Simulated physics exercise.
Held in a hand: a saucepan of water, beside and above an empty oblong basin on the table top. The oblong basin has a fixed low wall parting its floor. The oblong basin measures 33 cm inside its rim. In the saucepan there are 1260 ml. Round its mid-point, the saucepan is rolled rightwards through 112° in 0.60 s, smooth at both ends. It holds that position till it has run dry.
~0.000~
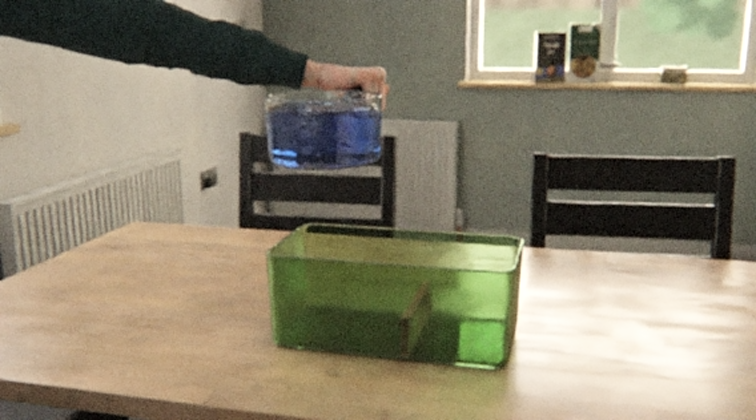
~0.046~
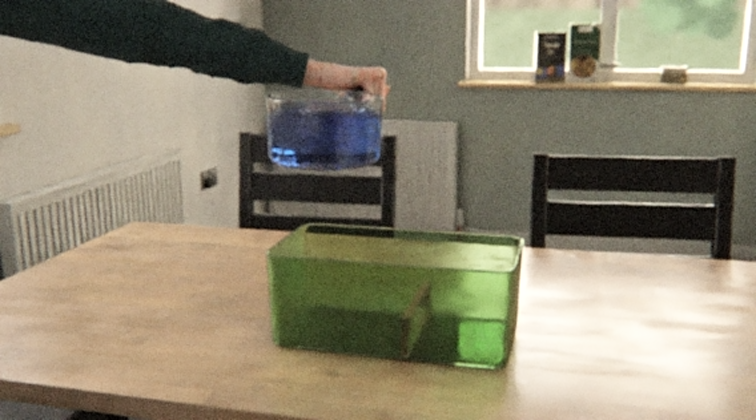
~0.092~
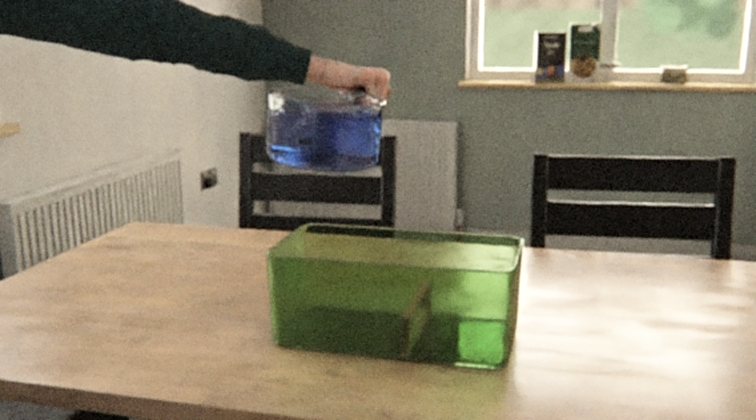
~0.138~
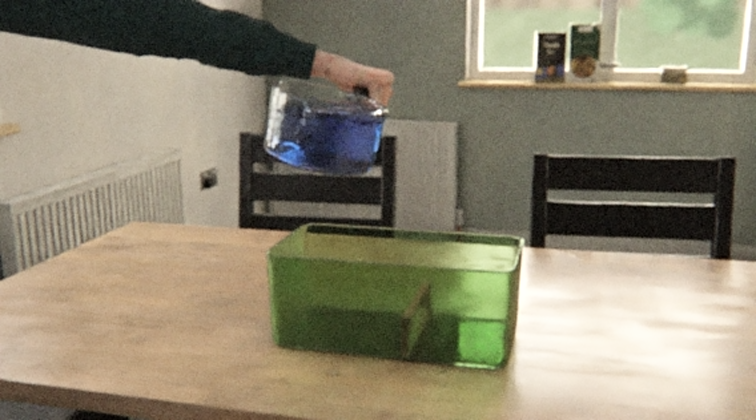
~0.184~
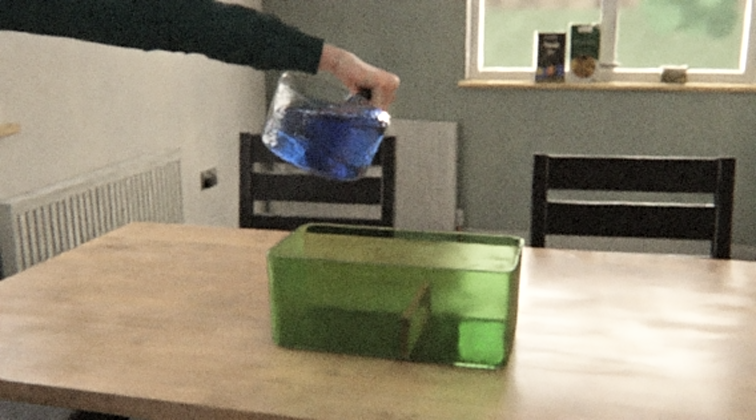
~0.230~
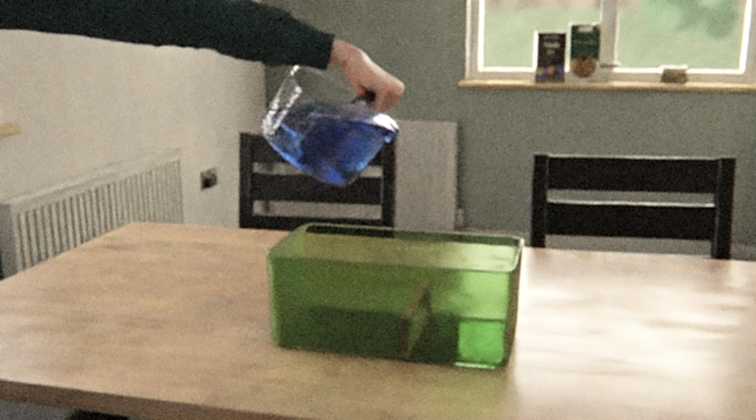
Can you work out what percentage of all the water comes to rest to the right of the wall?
I would put it at 43 per cent.
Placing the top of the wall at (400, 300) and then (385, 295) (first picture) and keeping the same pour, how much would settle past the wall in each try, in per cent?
In order, 60 and 80 per cent.
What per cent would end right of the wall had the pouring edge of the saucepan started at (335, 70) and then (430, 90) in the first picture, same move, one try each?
15 and 75 %.
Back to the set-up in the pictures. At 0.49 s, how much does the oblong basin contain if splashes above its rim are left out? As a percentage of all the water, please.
The basin holds roughly 30 in a hundred parts at that moment.
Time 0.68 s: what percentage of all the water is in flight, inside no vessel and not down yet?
About 12 per cent.
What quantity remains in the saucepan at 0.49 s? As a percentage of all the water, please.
Around 26 in a hundred.
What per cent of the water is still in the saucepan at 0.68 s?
What remains is about 4 percent of it all.
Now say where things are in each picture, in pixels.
In the first picture, tilt 0°; pouring edge (379, 99); surface from (274, 105) to (378, 107); the oblong basin's rim runs from (285, 239) to (518, 255); the wall's top is at (417, 299).
In the second picture, tilt 2°; pouring edge (380, 100); surface from (274, 104) to (379, 108).
In the third picture, tilt 6°; pouring edge (382, 105); surface from (276, 103) to (381, 110).
In the fourth picture, tilt 14°; pouring edge (385, 114); surface from (278, 103) to (384, 112).
In the fifth picture, tilt 24°; pouring edge (386, 125); surface from (276, 111) to (386, 119); 1 per cent is over the edge.
In the sixth picture, tilt 36°; pouring edge (386, 138); surface from (274, 107) to (387, 130); 5 per cent is over the edge.
Then, 0.49 s in, the tilt is 103° and 25 per cent is still to pour, 3 is left of the wall and 28 right of it.
Then, 0.68 s in, the tilt is 112° and 4 per cent is still to pour, 36 is left of the wall and 48 right of it.
Then, 0.88 s in, the tilt is 112° and 0 per cent is still to pour, 51 is left of the wall and 43 right of it.
Then, 1.10 s in, the tilt is 112° and 0 per cent is still to pour, 53 is left of the wall and 43 right of it.
Finally, 54 per cent lies left of the wall, 43 right of it and 3 outside.
